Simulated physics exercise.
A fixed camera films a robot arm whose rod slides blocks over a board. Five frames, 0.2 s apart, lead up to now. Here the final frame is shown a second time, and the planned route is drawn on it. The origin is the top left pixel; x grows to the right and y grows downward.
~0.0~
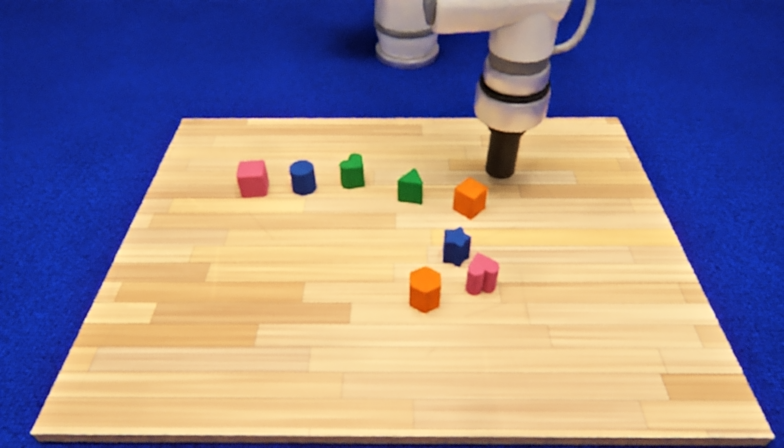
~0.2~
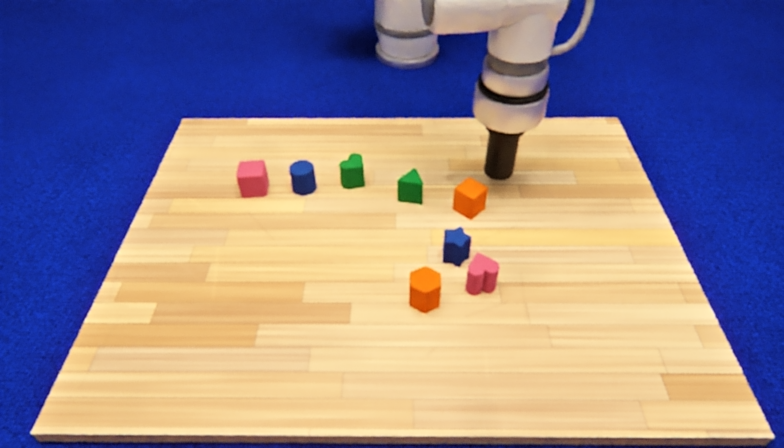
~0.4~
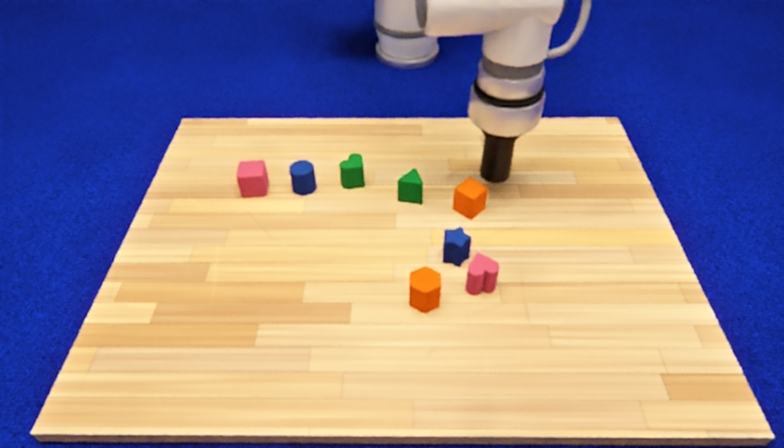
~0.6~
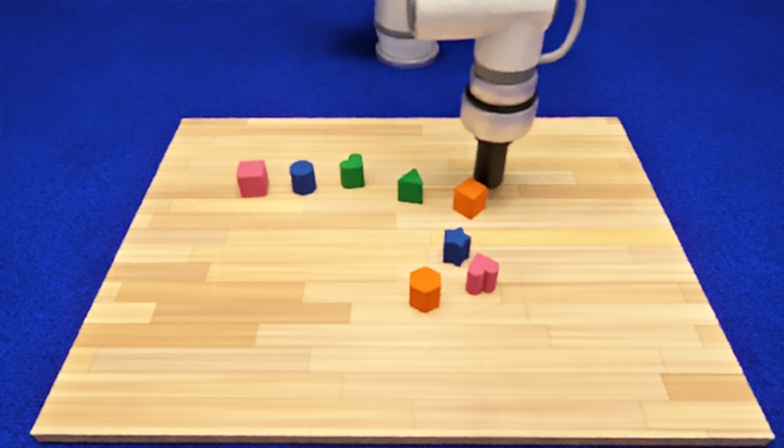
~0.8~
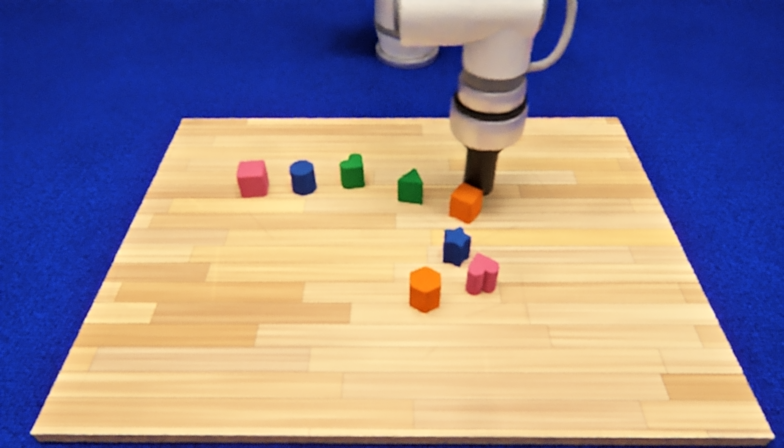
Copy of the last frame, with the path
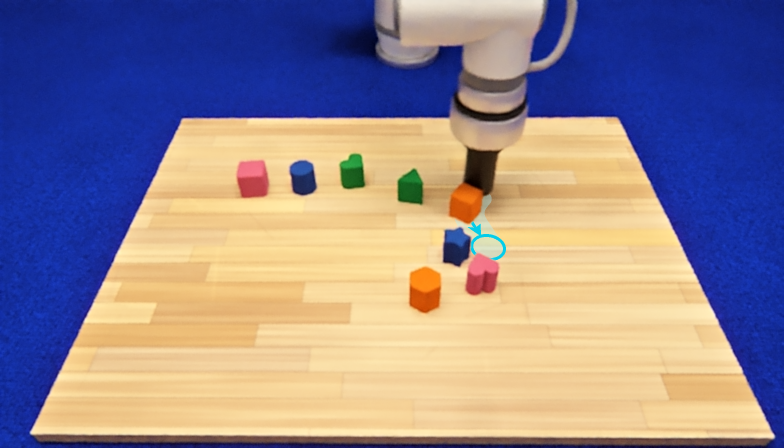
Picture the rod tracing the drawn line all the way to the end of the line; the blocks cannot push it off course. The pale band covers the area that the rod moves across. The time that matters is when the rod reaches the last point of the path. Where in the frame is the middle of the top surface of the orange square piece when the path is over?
I think it will end close to (455, 219).
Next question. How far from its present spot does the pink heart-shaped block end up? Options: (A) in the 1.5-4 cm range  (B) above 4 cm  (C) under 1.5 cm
C
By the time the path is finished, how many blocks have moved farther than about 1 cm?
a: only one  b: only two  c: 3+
Letter a.
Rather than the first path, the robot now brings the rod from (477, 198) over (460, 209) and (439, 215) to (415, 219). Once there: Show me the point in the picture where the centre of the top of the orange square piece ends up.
Put as a pixel place, it's (444, 214).
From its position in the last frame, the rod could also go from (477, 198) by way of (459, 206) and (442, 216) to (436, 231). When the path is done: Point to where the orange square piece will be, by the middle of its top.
Most likely (440, 232).
Path on the board, from (477, 198) over (469, 213) and (477, 230) to (488, 247).
The first path, step by step. Halfway along, rod (473, 211); orange square piece (456, 216), turned 20° clockwise.
At the end, rod (490, 237); blue star block (457, 238); orange square piece (455, 219), turned 35° clockwise; pink heart-shaped block in place.
